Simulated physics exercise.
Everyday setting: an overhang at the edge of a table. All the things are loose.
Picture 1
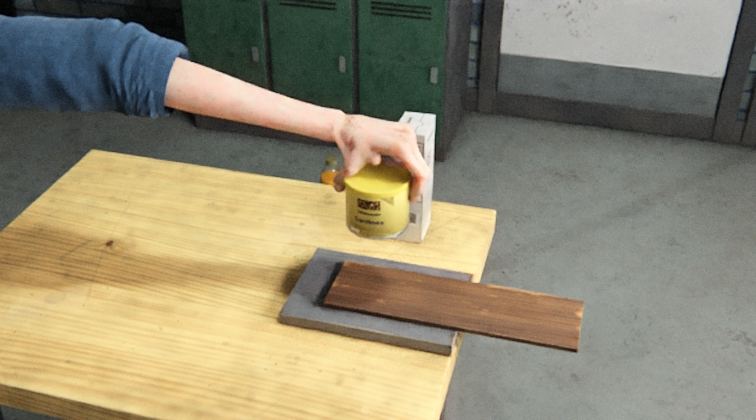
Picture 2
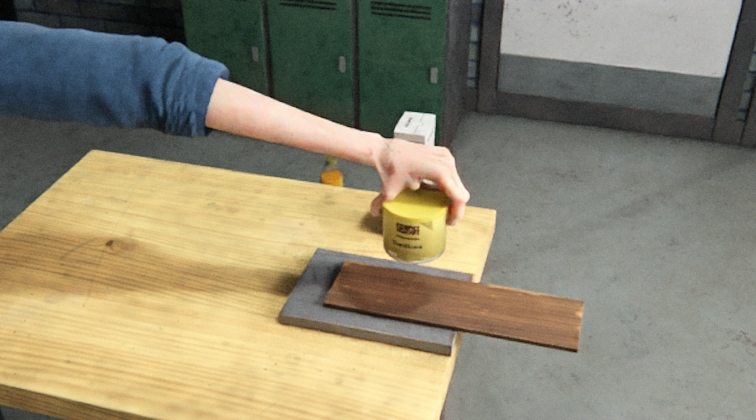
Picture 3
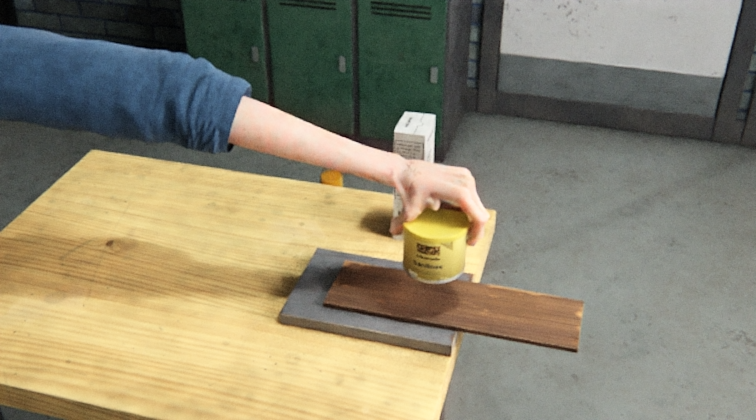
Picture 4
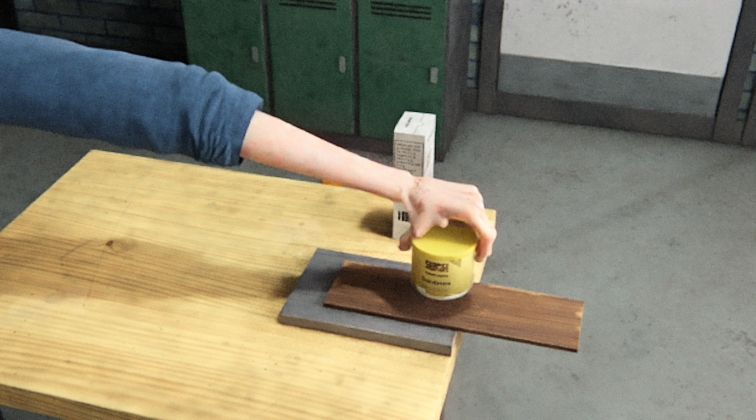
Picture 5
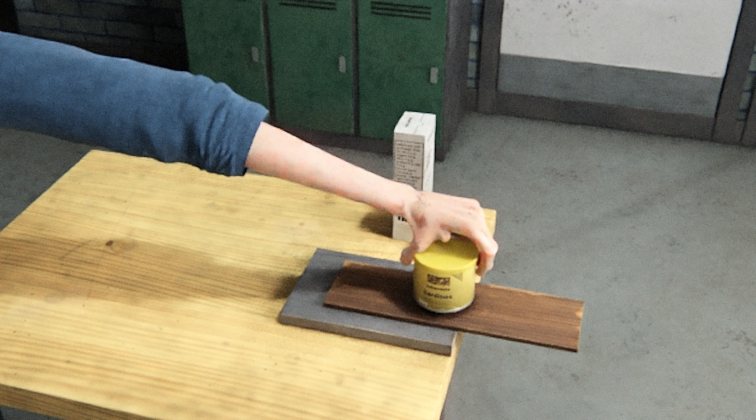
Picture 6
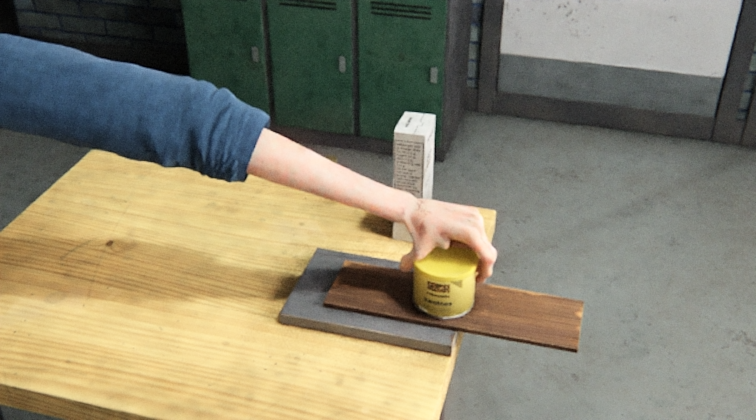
On a wooden table in a room with green lockers, a brown plank lies across a grey slab, jutting past the table's edge, with a white carton behind. A hand carries a yellow tub rightward over the plank, then lowers it onto the wood and keeps hold of it.
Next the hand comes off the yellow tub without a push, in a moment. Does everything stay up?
Yes.
Then, 0.90 s after the last picture, nothing has stirred.
Then, 1.80 s after the last picture, yellow tub resting near (444, 279).
At rest, all 4 in place. Seen from the same camera at the end, yellow tub near (444, 280). The plank keeps its balance.
